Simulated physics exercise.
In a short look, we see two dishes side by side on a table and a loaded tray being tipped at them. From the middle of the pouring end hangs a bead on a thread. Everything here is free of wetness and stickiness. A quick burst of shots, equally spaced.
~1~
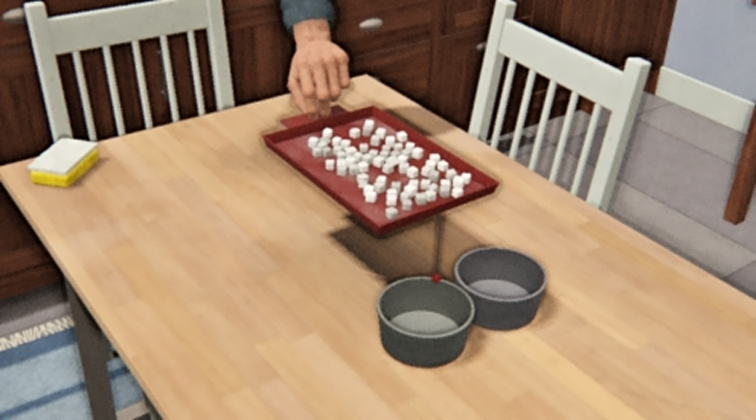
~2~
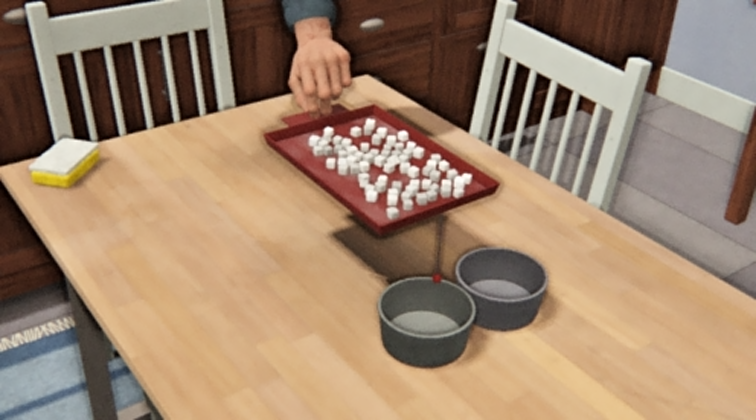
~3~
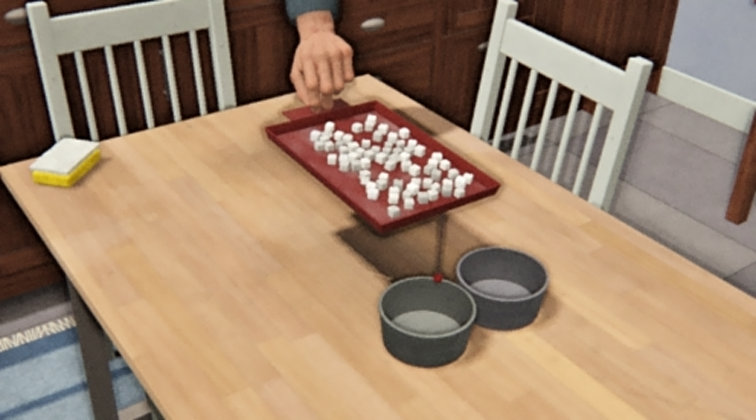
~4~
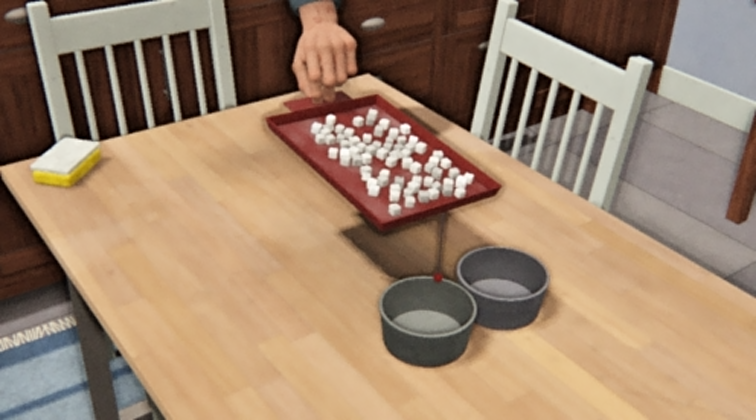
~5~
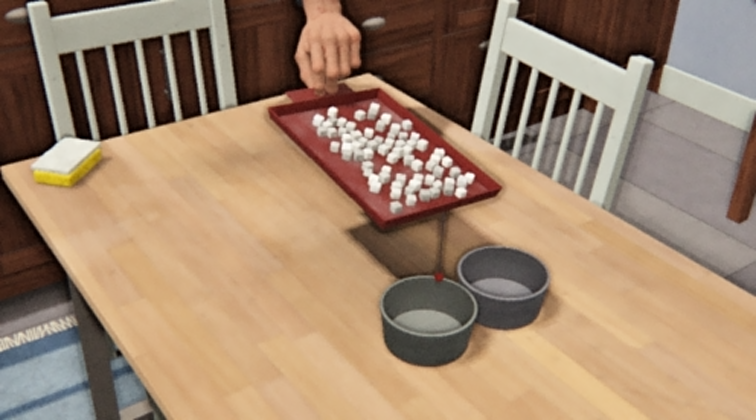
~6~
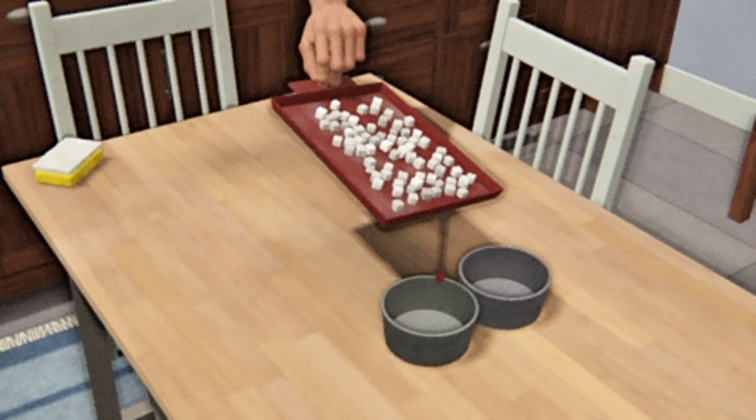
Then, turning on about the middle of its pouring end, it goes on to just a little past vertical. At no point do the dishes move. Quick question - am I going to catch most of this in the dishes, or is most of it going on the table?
You'll catch most of it in the dishes.
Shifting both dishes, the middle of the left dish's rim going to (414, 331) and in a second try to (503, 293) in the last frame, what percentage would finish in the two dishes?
60 and 70 in a hundred.
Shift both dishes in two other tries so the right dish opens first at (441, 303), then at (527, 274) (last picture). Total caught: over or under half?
Earlier try a minority share, later try a majority share.
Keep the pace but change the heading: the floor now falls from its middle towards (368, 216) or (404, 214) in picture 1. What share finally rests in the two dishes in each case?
For the first it's near 40 %, for the second near 50 %.
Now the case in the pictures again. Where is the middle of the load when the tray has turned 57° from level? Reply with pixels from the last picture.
Near the pixel (459, 166).
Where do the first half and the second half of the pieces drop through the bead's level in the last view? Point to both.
Earlier portion about (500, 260); later portion about (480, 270).
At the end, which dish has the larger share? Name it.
So the winner turns out to be the right-side one.
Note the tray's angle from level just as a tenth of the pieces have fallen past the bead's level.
At roughly 105°.
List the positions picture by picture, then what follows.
The first frame shows corners of the pouring end near (380, 224) and (495, 182), level; middle of the load near (379, 162), sugar cubes; left dish near (455, 345); right dish near (530, 309); bead on its thread near (436, 278).
The second frame shows corners of the pouring end near (381, 223) and (496, 183), level; middle of the load near (380, 161).
The third frame shows corners of the pouring end near (383, 222) and (497, 184), tipped barely, lowest at the right corner; middle of the load near (381, 158).
The fourth frame shows corners of the pouring end near (384, 220) and (497, 185), tipped a little, lowest at the right corner; middle of the load near (382, 154).
The fifth frame shows corners of the pouring end near (386, 218) and (498, 186), tipped a little, lowest at the right corner; middle of the load near (384, 150).
The sixth frame shows corners of the pouring end near (388, 217) and (499, 188), tipped a little, lowest at the right corner; middle of the load near (386, 146); left dish near (459, 344); right dish near (534, 308).
Shortly afterwards, tray tipped steeply; the whole lot on the tray.
Next, tray tipped right over; the whole lot on the tray.
Some moments later, tray tipped past a quarter turn; a little in the left dish; the bulk in the right dish; a little outside both; only a few in the air.
In the end, tray tipped past a quarter turn; a little in the left dish; the bulk in the right dish; a little outside both; only a few in the air.
